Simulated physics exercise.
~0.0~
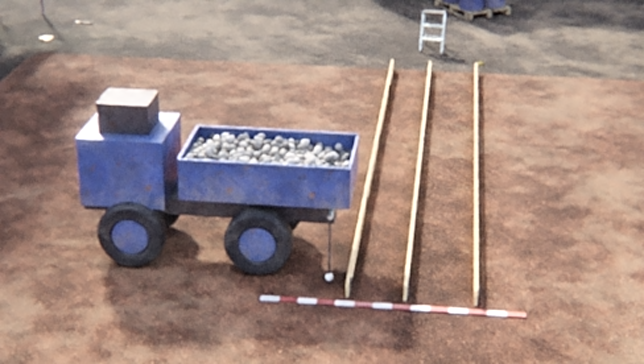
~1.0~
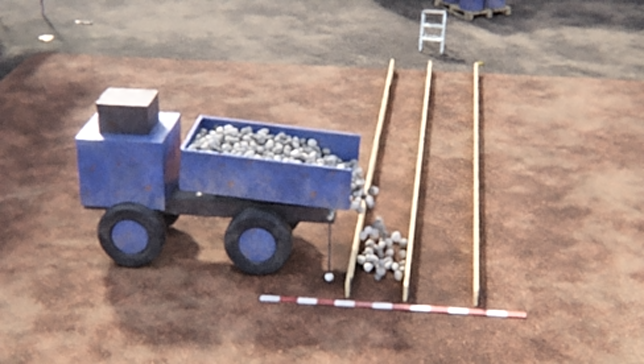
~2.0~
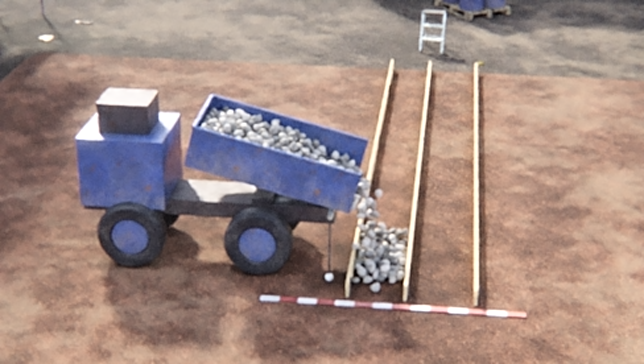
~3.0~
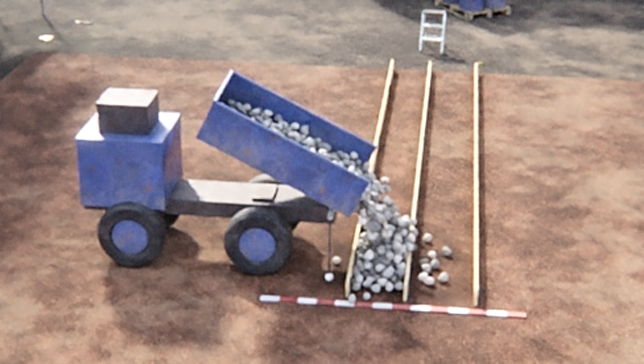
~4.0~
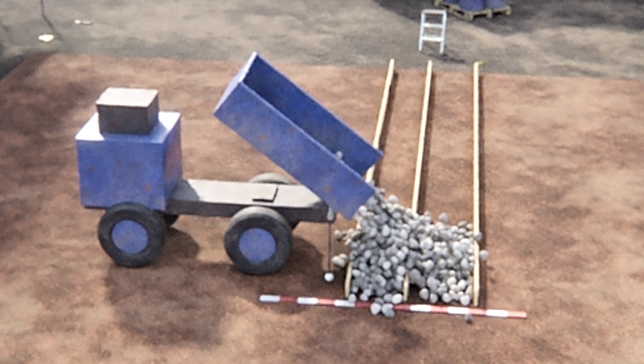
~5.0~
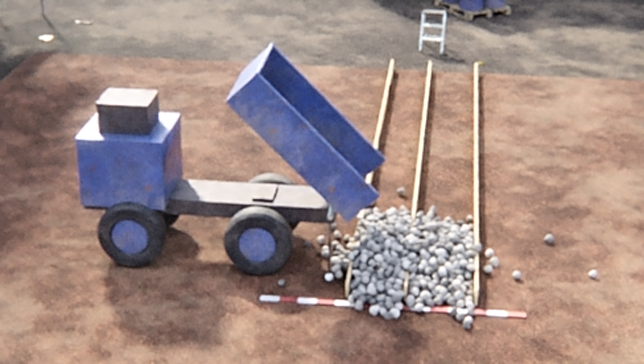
On a reddish dirt yard, a blue toy-like truck tipping its bed and spilling grey stones rightward across wooden planks.
